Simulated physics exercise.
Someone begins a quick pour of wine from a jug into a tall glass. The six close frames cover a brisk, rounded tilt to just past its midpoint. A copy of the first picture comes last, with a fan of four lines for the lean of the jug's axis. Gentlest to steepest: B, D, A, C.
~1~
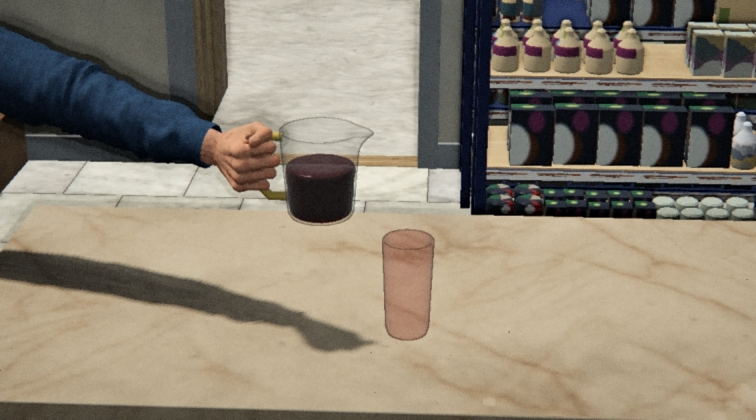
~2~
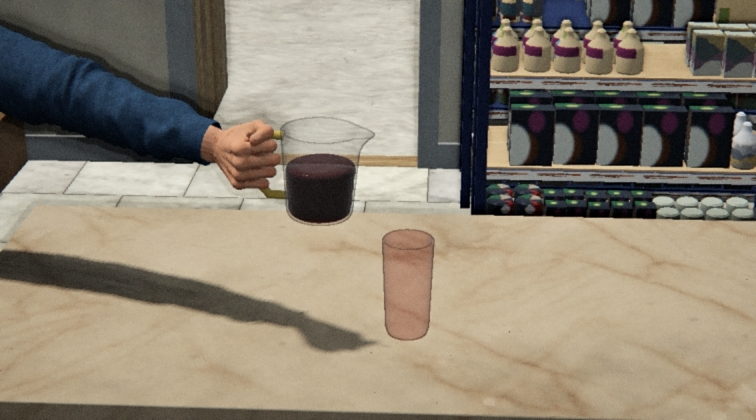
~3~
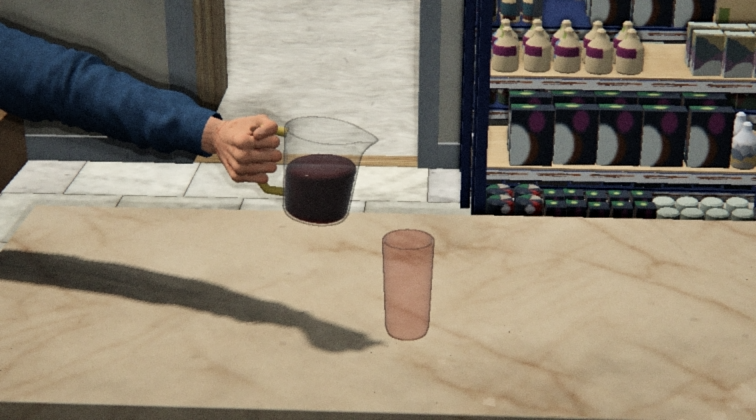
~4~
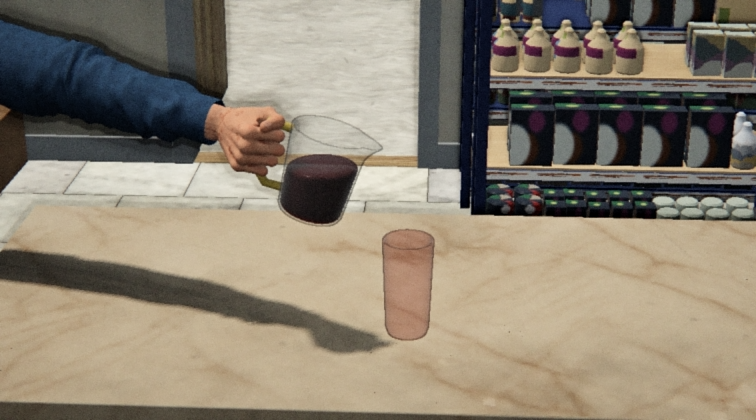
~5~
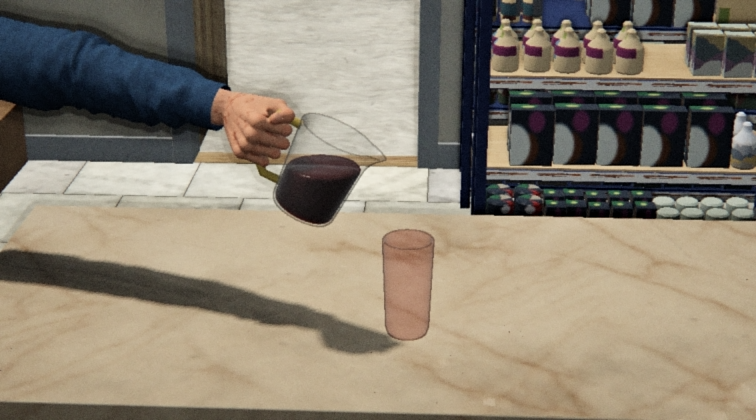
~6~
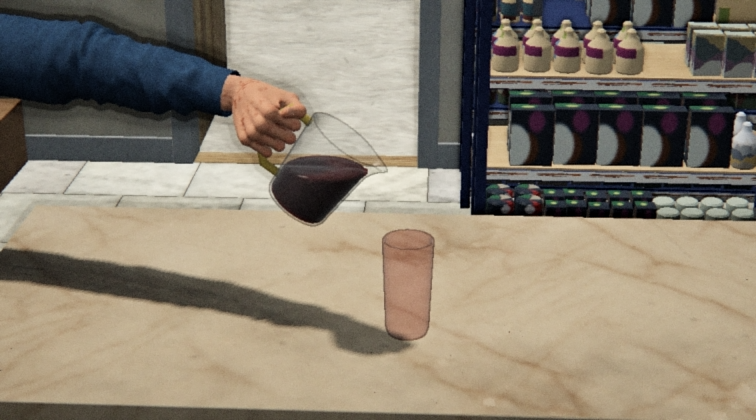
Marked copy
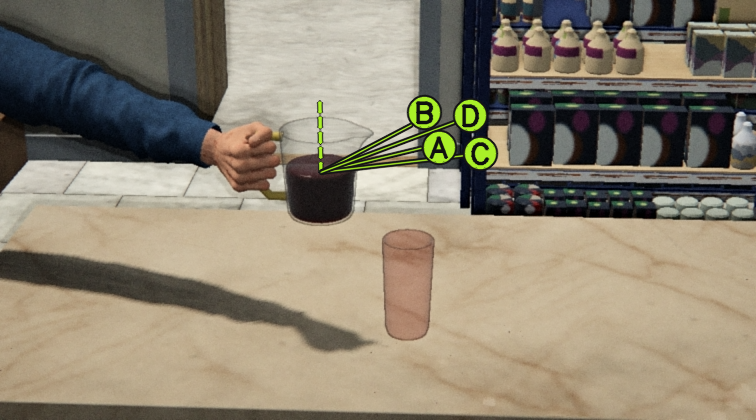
The clip opens on a hand in a blue sleeve holding a clear jug of dark red liquid upright, above and to the left of an empty, pinkish tall glass on a marble counter. The hand then tilts the jug steadily to the right, and the liquid shifts toward its spout, with none leaving it.
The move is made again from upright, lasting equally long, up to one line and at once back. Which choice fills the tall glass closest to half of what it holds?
Go for D.
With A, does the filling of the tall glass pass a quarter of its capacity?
Yes, it does.
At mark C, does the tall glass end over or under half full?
Over half.
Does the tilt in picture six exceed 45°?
No, it does not.
In lime, A at (421, 148); B at (411, 124); C at (463, 155); D at (454, 122).
Choosing A, the tall glass ends with about 70 % of what it can hold.
Choosing B, the tall glass ends with about 33 % of what it can hold.
Choosing C, the tall glass ends with about 85 % of what it can hold.
Choosing D, the tall glass ends with about 51 % of what it can hold.
